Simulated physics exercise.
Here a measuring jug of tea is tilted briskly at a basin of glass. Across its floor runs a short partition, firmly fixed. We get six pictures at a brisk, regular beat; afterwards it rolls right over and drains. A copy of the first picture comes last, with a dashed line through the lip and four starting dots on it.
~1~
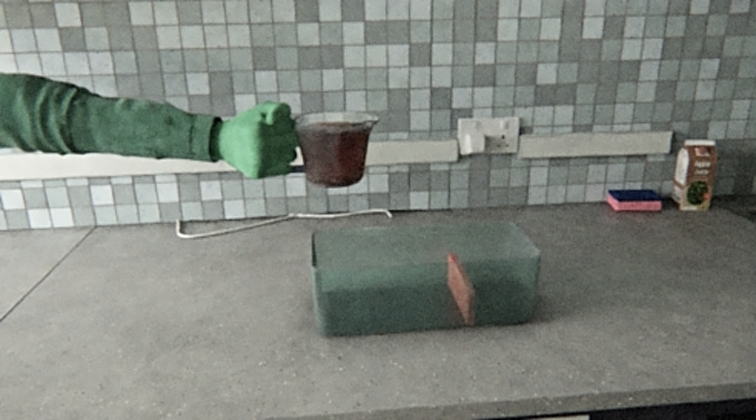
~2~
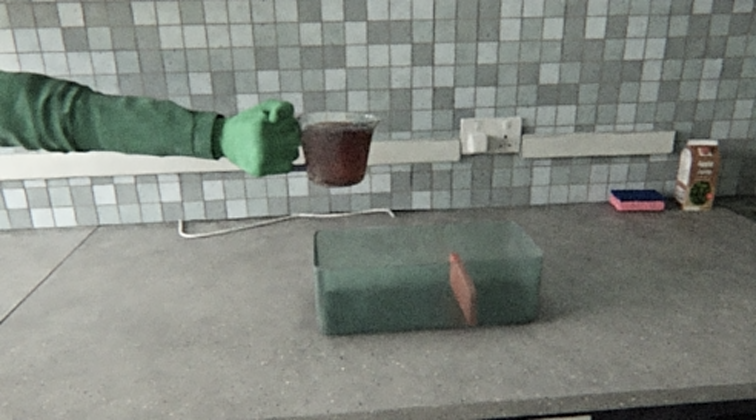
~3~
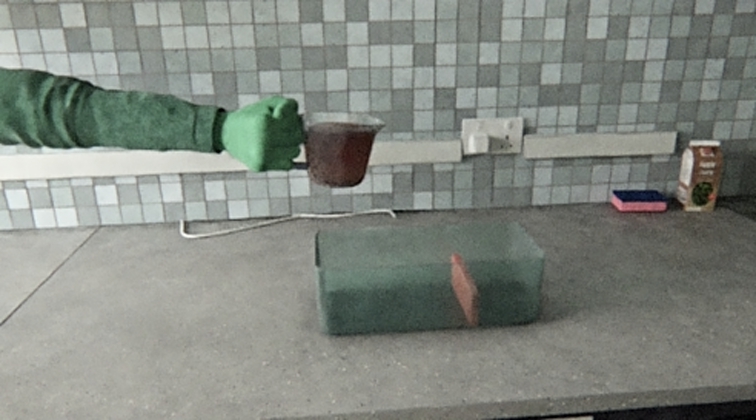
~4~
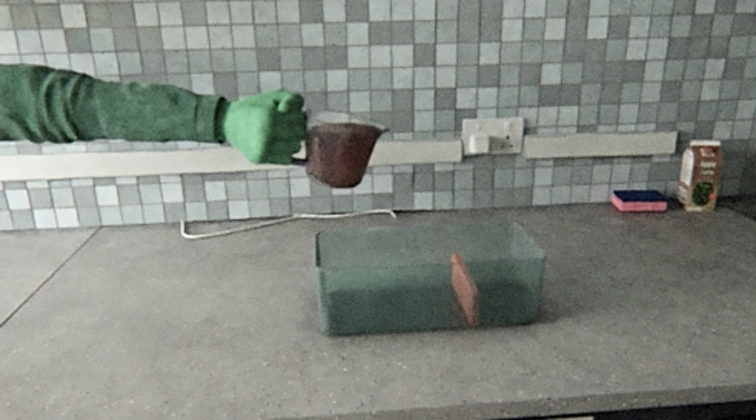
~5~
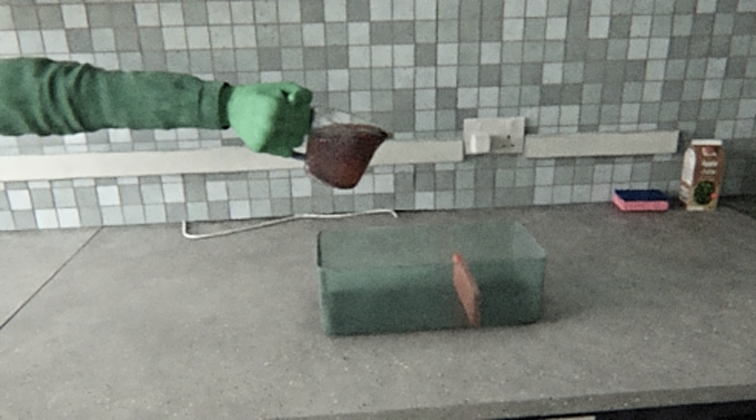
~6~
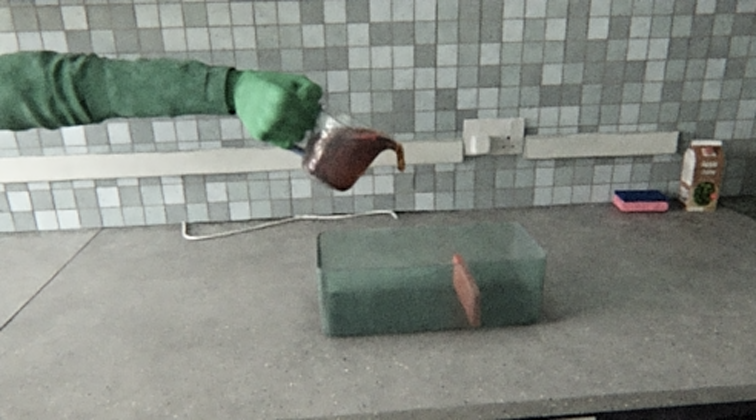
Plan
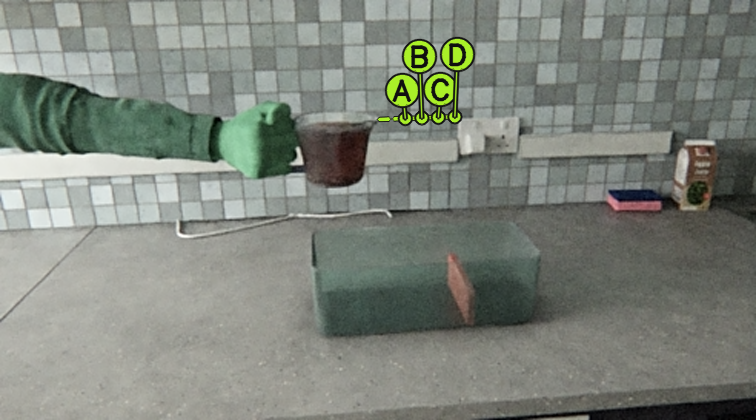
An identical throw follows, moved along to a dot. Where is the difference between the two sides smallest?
B.
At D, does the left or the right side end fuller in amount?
The right one.
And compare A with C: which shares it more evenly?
The answer is C.
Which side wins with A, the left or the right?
The left one.
In lime, A at (405, 118); B at (421, 117); C at (438, 117); D at (454, 116).
For spot A, about 88 % ends left of the wall and 10 % right of it; 3 % is lost outside.
For spot B, about 50 % ends left of the wall and 48 % right of it.
For spot C, about 22 % ends left of the wall and 77 % right of it.
For spot D, about 6 % ends left of the wall and 91 % right of it.
